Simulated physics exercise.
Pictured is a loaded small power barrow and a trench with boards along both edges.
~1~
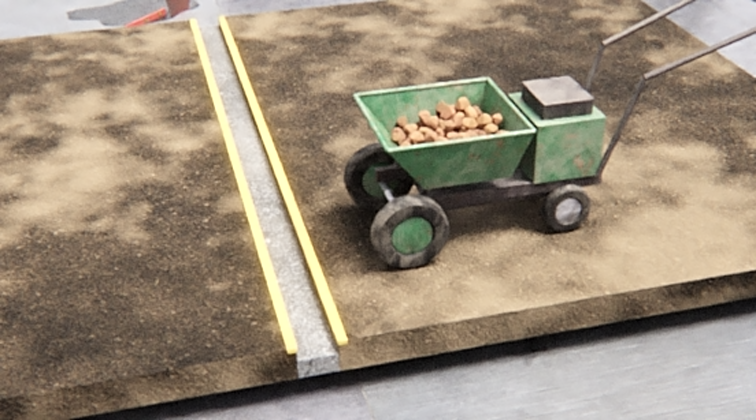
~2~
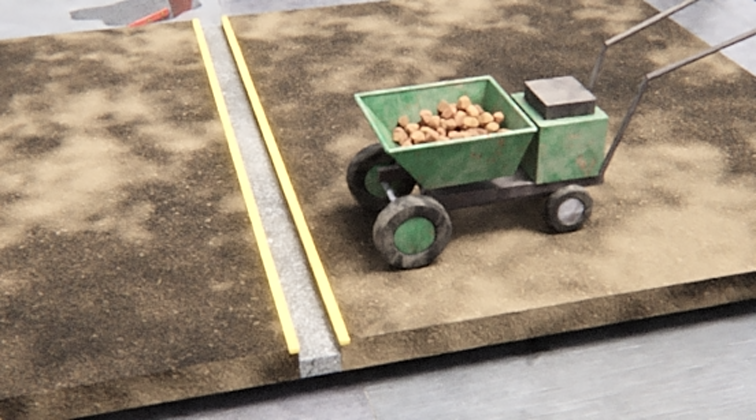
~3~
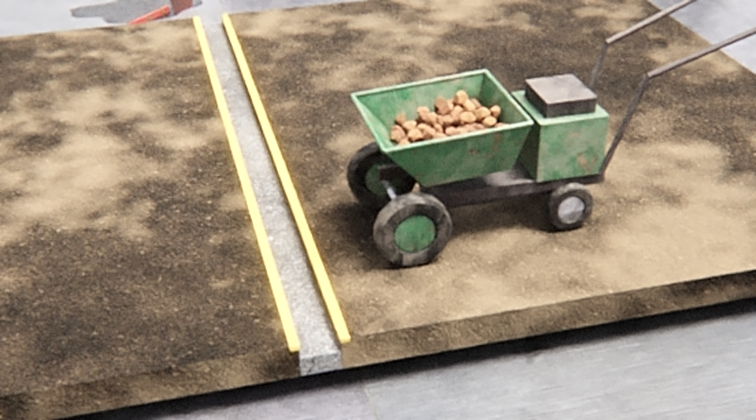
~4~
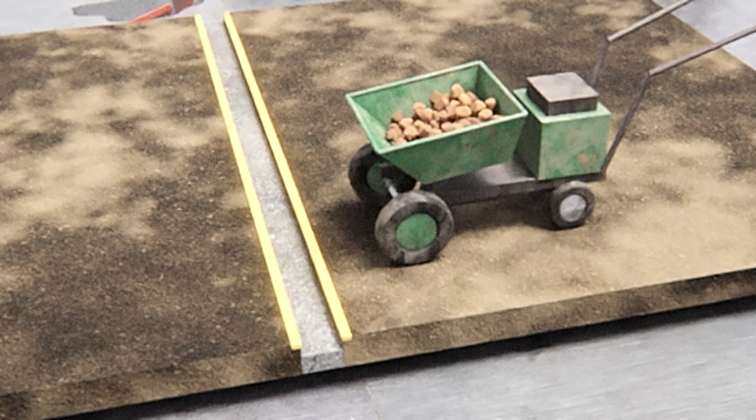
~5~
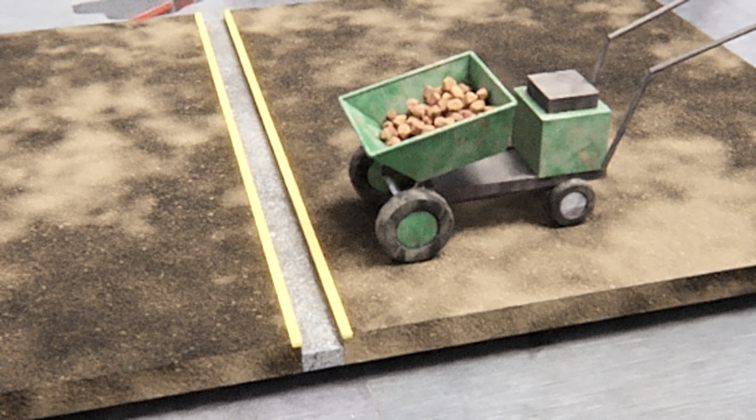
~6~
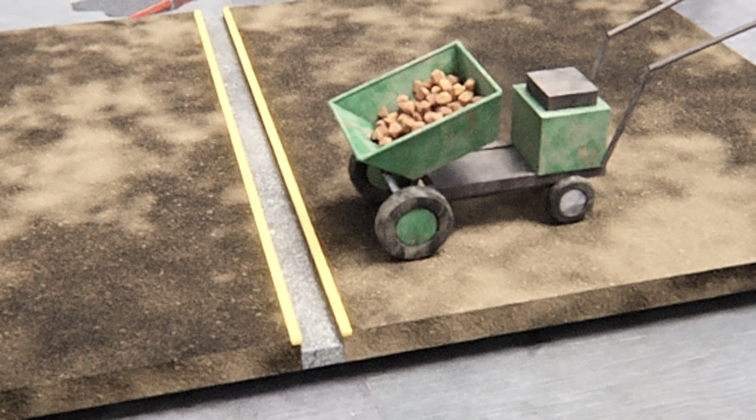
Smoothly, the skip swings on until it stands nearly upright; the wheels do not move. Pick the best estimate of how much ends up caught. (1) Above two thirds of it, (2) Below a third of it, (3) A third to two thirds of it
A third to two thirds of it.
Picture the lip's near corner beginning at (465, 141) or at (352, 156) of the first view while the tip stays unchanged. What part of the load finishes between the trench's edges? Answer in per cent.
First spot: 30 %, second spot: 0 %.
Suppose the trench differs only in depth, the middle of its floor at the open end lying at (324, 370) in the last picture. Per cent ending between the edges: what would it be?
About 60 percent.
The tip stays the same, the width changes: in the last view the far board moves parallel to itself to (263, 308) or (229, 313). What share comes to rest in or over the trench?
Roughly 80 % first, 100 % second.
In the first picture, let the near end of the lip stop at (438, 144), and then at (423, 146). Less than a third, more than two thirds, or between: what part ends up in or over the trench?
Okay, the first stop comes out as between a third and two thirds and the second as in the middle band.
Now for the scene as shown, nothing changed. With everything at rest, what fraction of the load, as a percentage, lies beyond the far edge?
That share is about 45 percent.
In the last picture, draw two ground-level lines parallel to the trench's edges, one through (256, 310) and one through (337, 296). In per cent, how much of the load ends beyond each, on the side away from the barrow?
Result, first then second: 20 %, 100 %.
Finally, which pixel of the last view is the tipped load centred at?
Near (277, 236).
Soon after the last picture, skip tipped steeply; all in the skip.
A little later, skip tipped right over; about two thirds in the skip; about a quarter in or heaped over the trench; a small part beyond it; a stray few falling.
Later still, skip tipped right over; a small part in the skip; about half in or heaped over the trench; about a third beyond it.
At rest, skip tipped right over; a stray few in the skip; a stray few short of the trench; about half in or heaped over the trench; about half beyond it.
